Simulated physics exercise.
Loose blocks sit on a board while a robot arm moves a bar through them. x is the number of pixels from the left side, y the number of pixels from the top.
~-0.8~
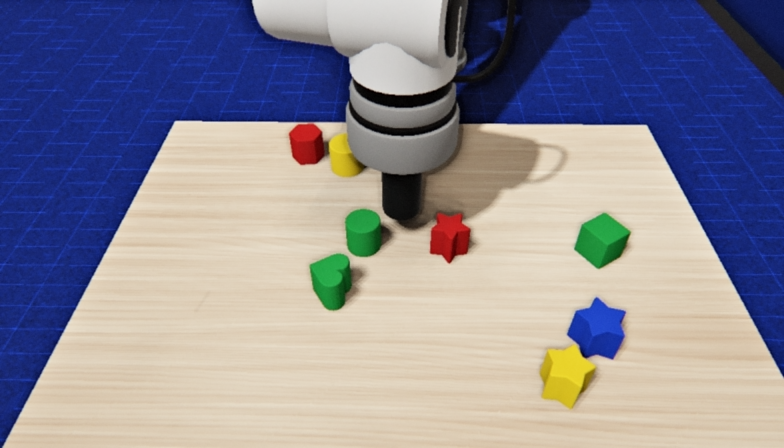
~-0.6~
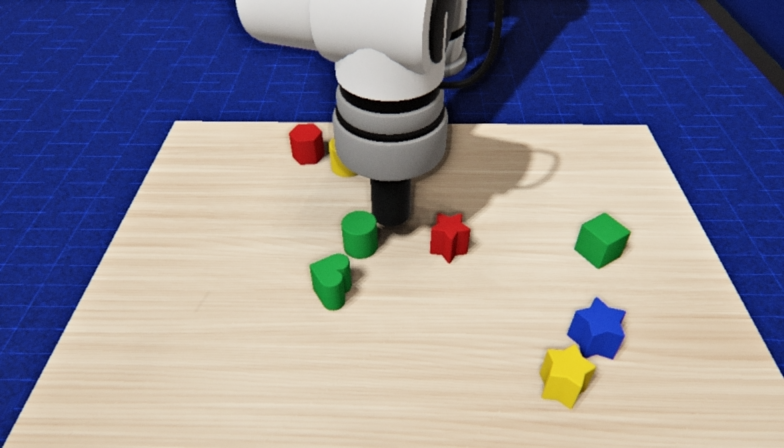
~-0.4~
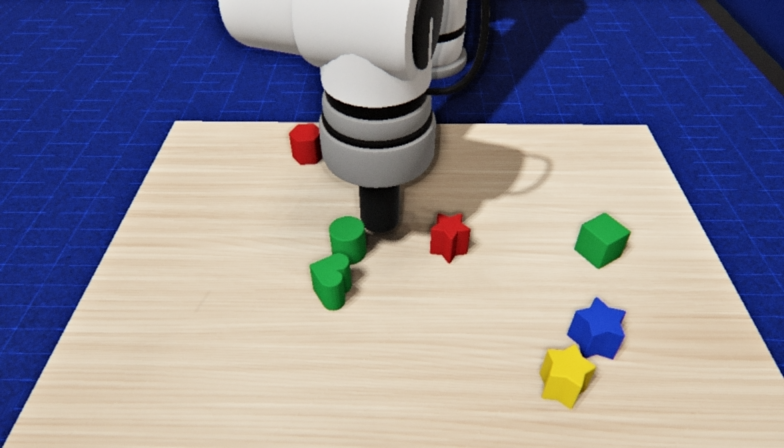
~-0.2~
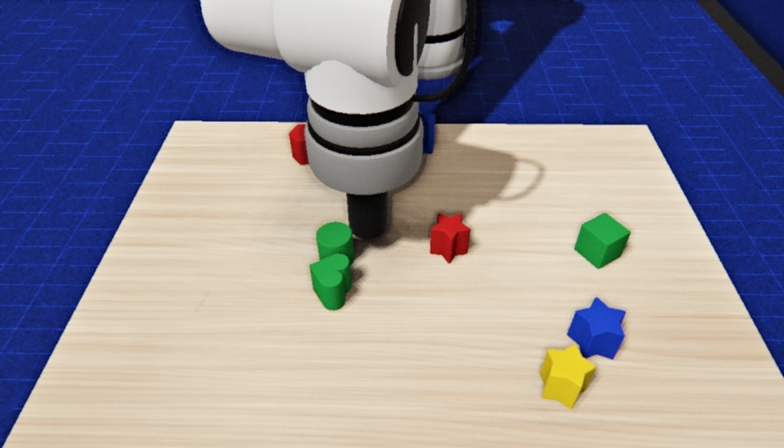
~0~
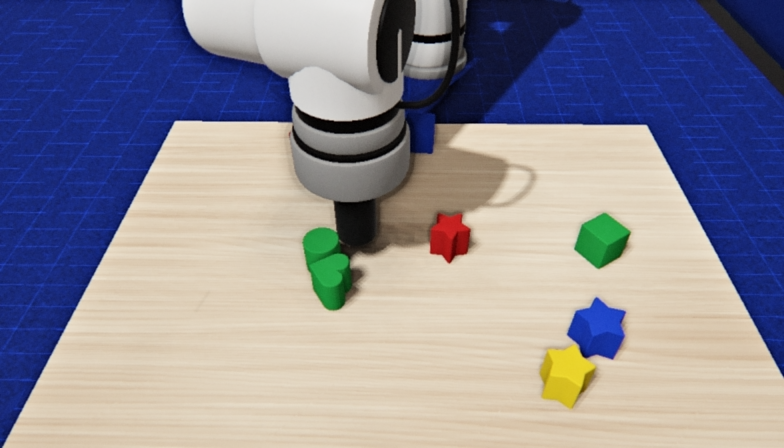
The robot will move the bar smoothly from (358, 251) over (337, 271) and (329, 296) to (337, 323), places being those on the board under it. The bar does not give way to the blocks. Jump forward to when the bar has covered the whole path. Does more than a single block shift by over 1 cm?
My answer is yes.
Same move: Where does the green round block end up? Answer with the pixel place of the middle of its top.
The point I'd pick in the picture is (286, 259).
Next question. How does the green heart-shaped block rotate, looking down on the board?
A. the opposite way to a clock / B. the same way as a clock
My pick is B.
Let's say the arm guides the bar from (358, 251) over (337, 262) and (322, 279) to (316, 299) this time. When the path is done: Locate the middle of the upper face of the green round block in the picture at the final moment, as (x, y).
My best guess is (273, 264).
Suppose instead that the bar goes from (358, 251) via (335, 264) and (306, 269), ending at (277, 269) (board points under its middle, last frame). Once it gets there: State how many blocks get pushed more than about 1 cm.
Only one of them.
The first path, step by step. Halfway along, bar (328, 267); green round block (287, 258); green heart-shaped block (322, 291), turned 15° clockwise.
At the end, bar (335, 306); green round block (286, 259); green heart-shaped block (320, 332), turned 55° clockwise; red star-shaped block still.
